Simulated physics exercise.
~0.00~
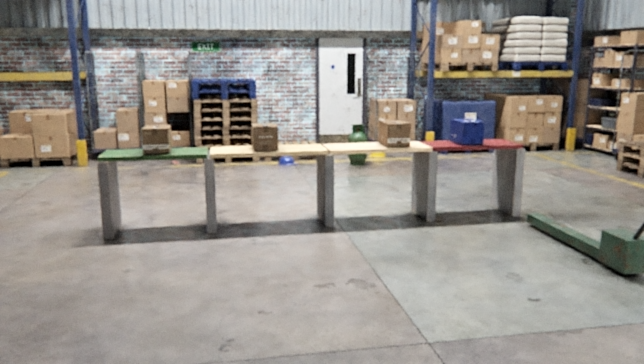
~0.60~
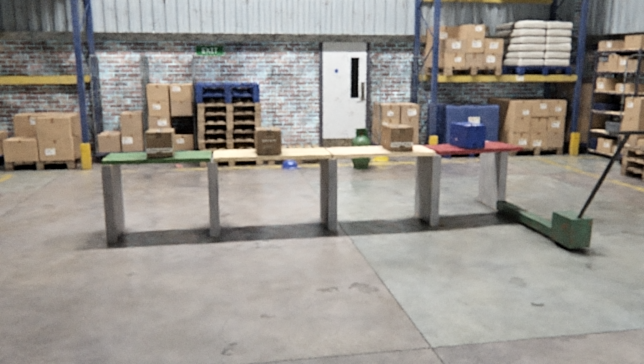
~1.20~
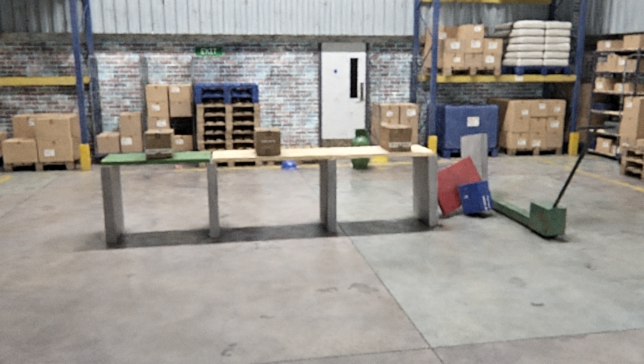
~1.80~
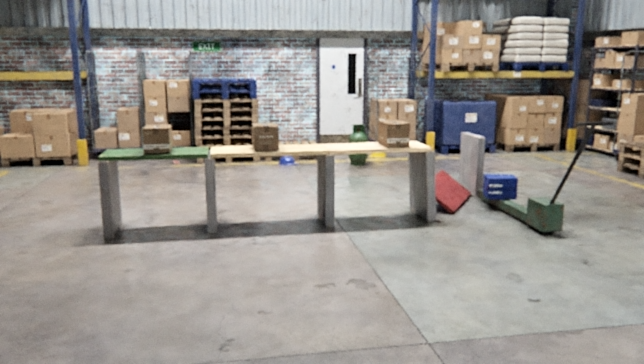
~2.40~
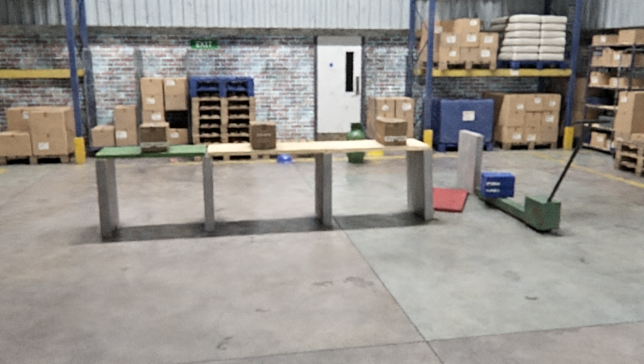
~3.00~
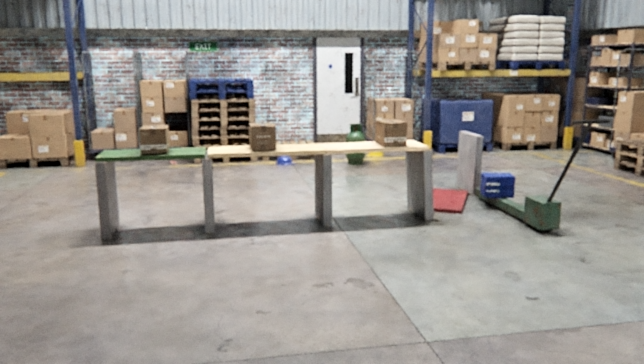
In a warehouse, a green jack slid in from the right beneath a row of boards on grey uprights, and the red board and blue carton toppled off the right end, the board landing on the floor while the green board stayed up.
